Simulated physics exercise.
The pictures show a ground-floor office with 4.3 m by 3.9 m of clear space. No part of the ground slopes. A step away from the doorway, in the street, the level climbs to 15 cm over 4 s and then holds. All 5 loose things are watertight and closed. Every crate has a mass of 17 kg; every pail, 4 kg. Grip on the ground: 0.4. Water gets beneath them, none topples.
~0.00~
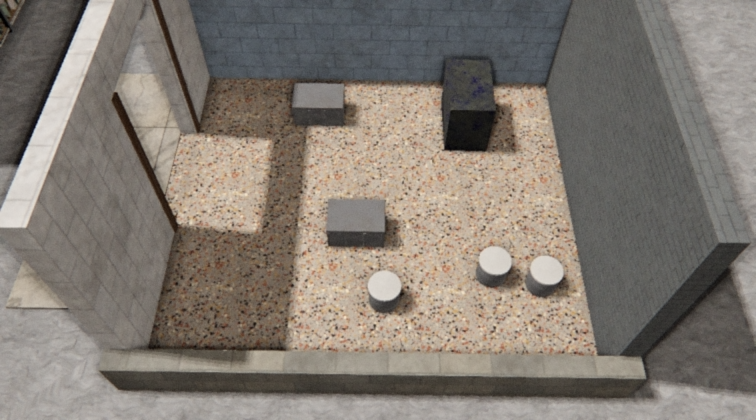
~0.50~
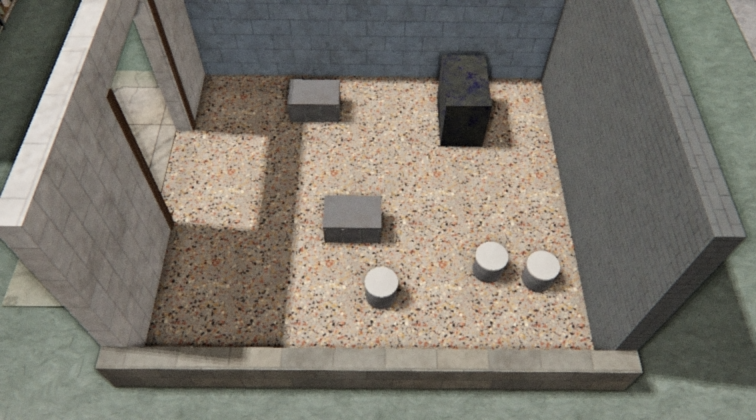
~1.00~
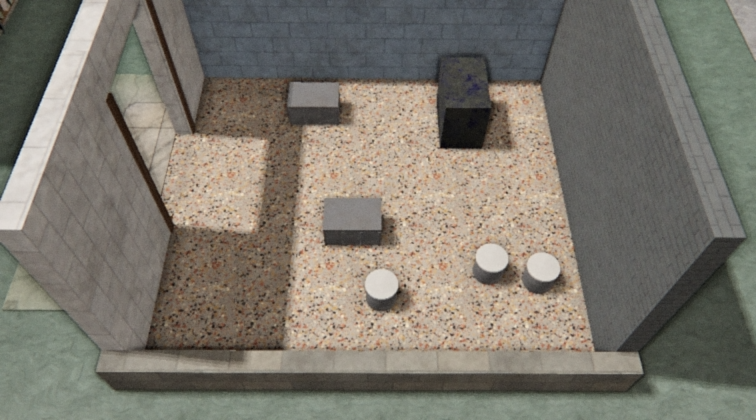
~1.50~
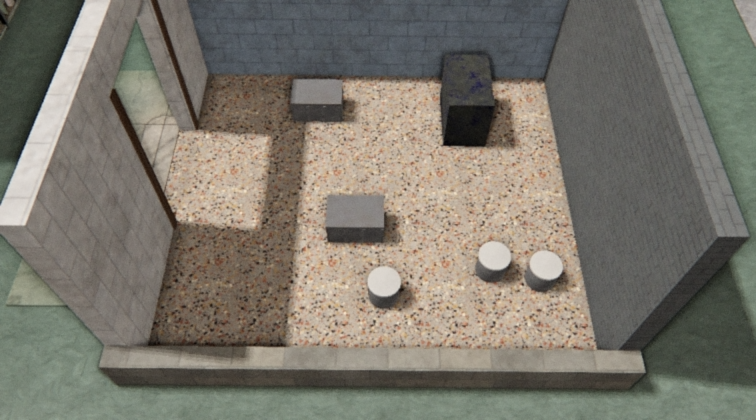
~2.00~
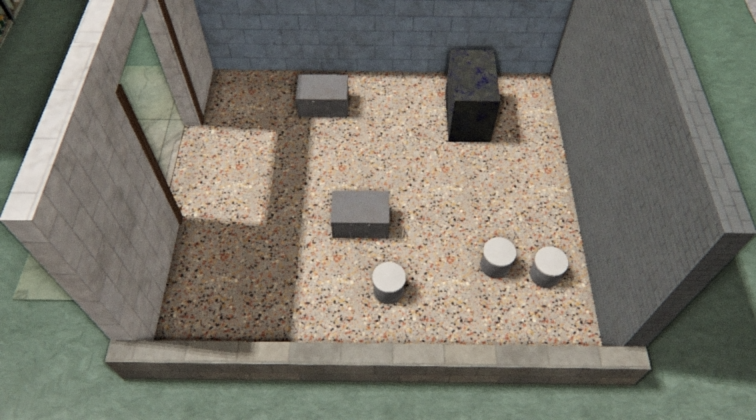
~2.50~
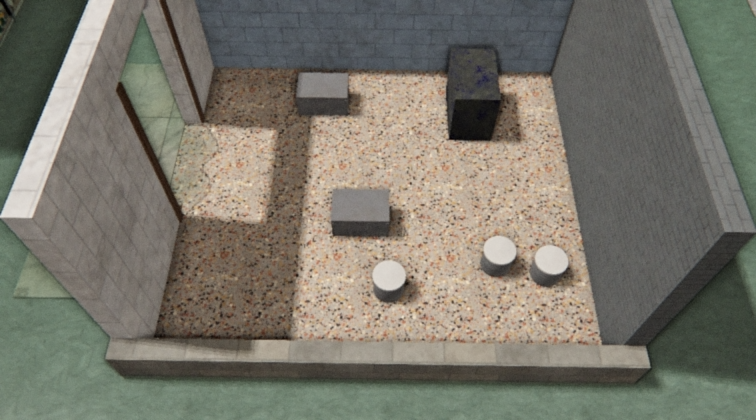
In a walled room with a speckled floor, the blocks and pale cylinders stay still.
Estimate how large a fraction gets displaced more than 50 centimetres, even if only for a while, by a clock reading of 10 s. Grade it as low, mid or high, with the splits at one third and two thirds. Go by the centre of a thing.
Grade: Low, under a third.
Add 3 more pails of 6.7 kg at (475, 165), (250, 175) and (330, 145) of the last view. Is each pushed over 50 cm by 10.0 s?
Taking them in the given order: Smaller, then greater, then greater.
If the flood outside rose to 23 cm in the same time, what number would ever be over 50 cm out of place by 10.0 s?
Count under that change: 5.
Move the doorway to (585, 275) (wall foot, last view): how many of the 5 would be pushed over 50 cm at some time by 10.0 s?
The answer then is 3.
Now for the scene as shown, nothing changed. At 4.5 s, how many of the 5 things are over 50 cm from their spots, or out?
At that time I count 0.
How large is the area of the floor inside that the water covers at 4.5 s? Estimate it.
Somewhere around 4.5 m2, roughly.
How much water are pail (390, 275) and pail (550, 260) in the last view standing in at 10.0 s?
Around 2 cm and 6 cm.
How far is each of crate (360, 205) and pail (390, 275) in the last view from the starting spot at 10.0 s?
They've ended up 0 cm and 0 cm away, in that order.
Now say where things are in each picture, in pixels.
In the first frame, a crate at (318, 95) rests on the ground; a pail at (385, 285), on the bottom; water covers 0.0 m2; 0 of 5 have shifted.
In the second frame, a crate at (314, 92) rests on the ground; a pail at (381, 282), on the bottom; 0.0 m2 under water; 0 of 5 have shifted.
In the third frame, a crate at (314, 94), on the bottom; a pail at (382, 284), on the bottom; water covers 0.0 m2; 0 of 5 have shifted.
In the fourth frame, a crate at (317, 91), on the bottom; a pail at (384, 281) rests on the ground; water covers 0.0 m2; 0 of 5 have shifted.
In the fifth frame, a crate at (322, 87) rests on the ground; a pail at (389, 277) rests on the ground; 0.0 m2 under water; 0 of 5 have shifted.
In the sixth frame, a crate at (323, 85) rests on the ground; a pail at (389, 275), on the bottom; water covers 0.2 m2; 0 of 5 have shifted.
After 3.5 s 0 of 5 are over 50 cm from their spots; 0 afloat.
After 4.5 s 0 of 5 are over 50 cm from their spots; 0 afloat.
After 7.0 s 0 of 5 are over 50 cm from their spots; 0 afloat.
After 10.0 s 0 of 5 are over 50 cm from their spots, and 0 have been at some point; 1 afloat.
